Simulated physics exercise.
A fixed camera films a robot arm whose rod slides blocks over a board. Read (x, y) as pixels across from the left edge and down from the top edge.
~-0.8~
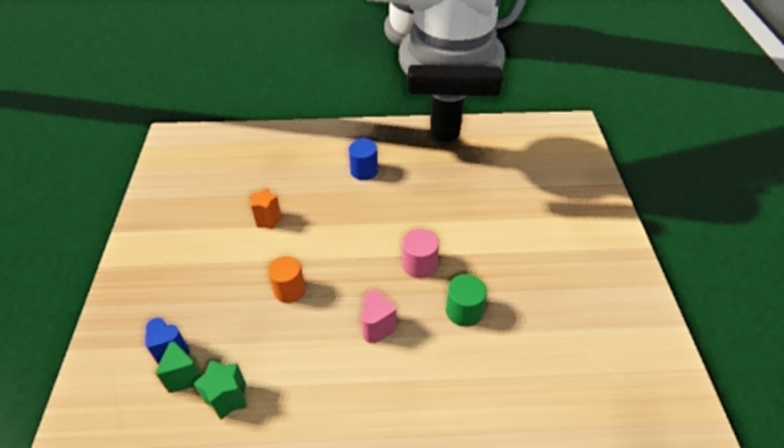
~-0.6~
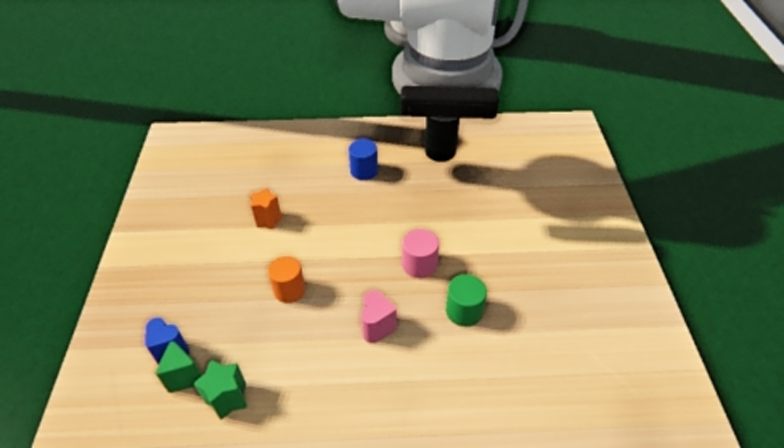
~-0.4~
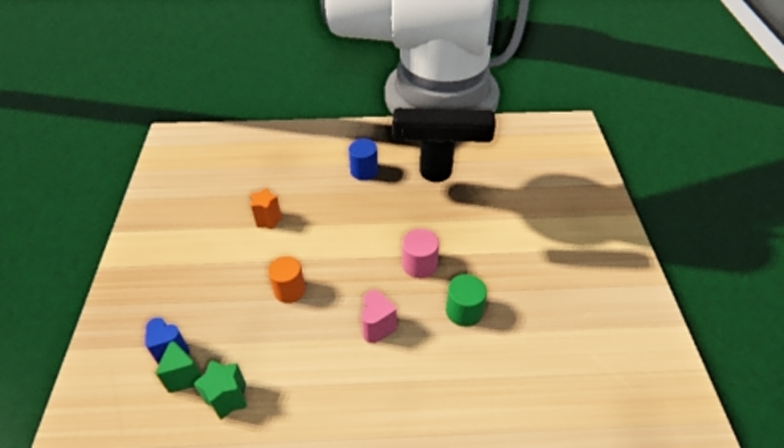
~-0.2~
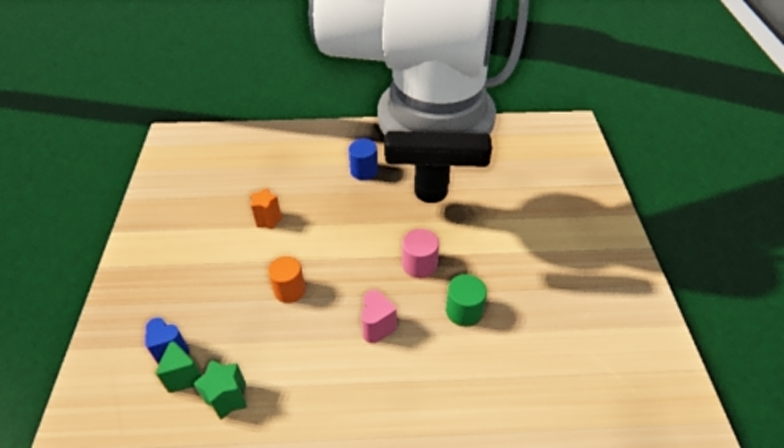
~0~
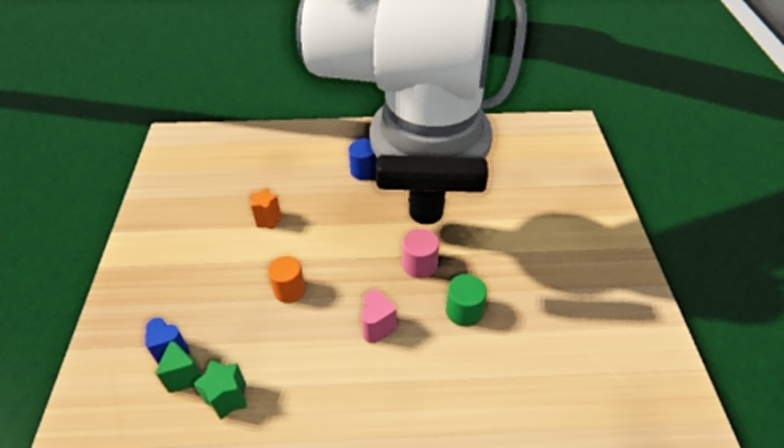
Robot arm with a black rod moving forward over a wooden table toward a pink round block, the scattered coloured blocks staying still.
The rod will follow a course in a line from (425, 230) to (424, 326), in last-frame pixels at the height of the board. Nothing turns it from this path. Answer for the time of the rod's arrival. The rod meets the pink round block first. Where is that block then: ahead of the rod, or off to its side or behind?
Answer: Still ahead.
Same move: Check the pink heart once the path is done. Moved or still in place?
By the end it has moved.
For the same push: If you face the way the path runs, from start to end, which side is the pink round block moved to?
Heads right.
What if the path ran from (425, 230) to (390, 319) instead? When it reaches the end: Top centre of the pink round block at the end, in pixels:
It is going to be at (422, 320).
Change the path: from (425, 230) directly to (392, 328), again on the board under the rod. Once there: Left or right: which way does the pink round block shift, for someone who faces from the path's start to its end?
It's set to shift left.
On the path given first. One third of the way, rod (426, 243); pink round block (417, 266).
Two thirds of the way, rod (426, 275); pink round block (409, 299).
At the end, rod (425, 310); pink heart (367, 317), turned 60° clockwise; pink round block (399, 332); green round block not moved.
